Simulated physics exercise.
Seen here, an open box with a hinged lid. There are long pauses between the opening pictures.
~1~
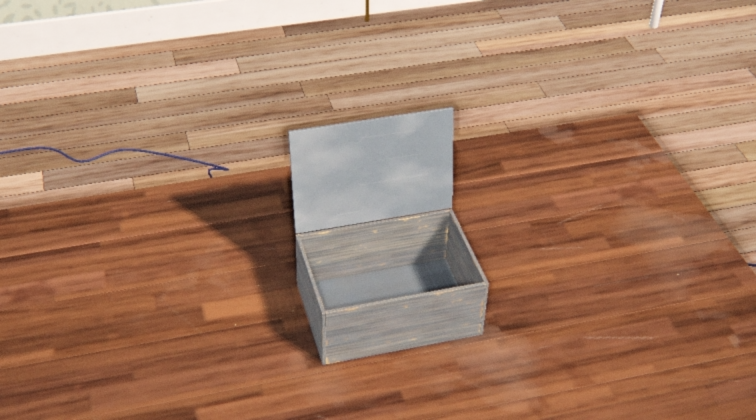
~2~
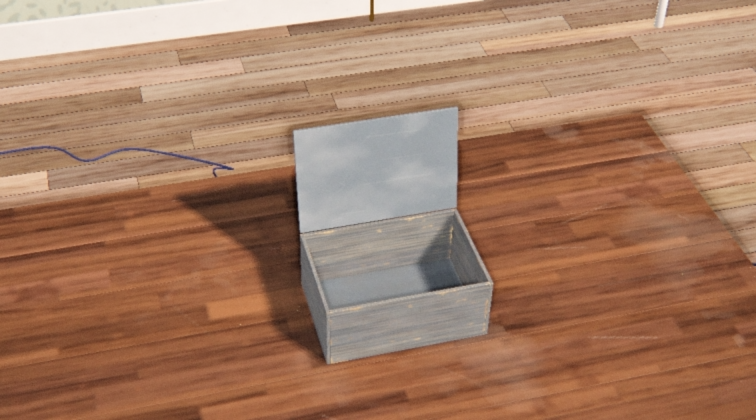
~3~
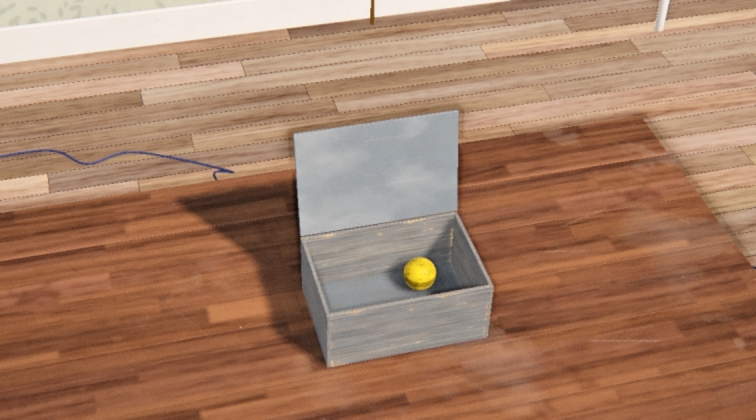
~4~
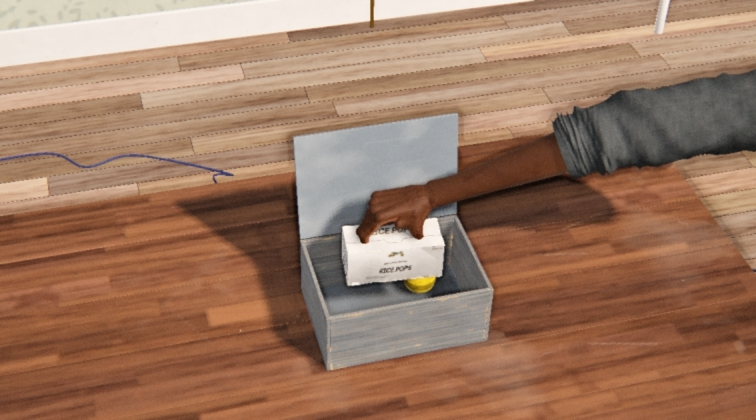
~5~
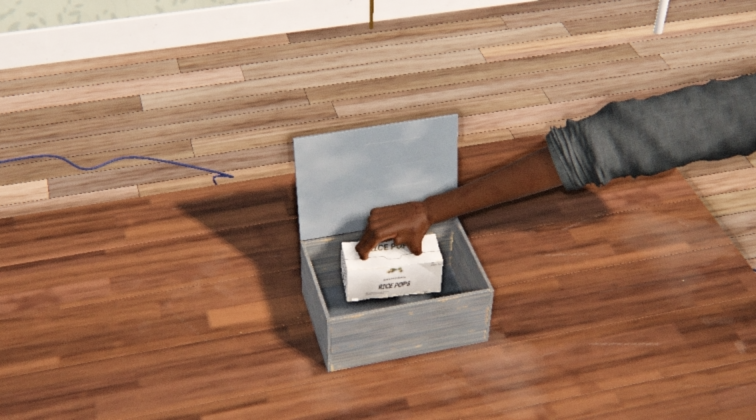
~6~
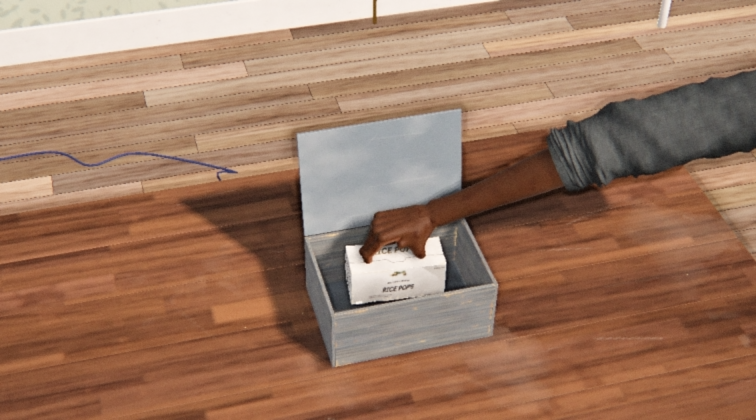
On a wooden floor, an open gray box with a hinged lid sat empty, then a yellow ball appeared inside; a hand reached in from the right and lowered a white carton into the box, still gripping it.
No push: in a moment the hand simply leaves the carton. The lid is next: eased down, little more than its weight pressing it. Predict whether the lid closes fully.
Prediction: It closes fully.
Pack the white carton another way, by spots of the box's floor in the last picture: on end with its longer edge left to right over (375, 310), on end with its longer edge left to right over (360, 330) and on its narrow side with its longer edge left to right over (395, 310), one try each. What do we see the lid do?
The lid stays partly open the first time, stays partly open the second time and goes all the way down the third time.
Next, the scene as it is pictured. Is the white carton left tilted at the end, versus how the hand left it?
In the end, the white carton keeps its orientation.
Then, 1.30 s on from there, lid 82° above the rim; white carton shifted a little near (397, 298); yellow ball shifted a little.
Then, 1.80 s on from there, lid 32° above the rim; white carton shifted a little near (397, 298); yellow ball shifted about its own width.
In the end, lid shut; moved from the start, white carton; yellow ball unmoved. At the end, from the last picture's camera, white carton near (397, 298).
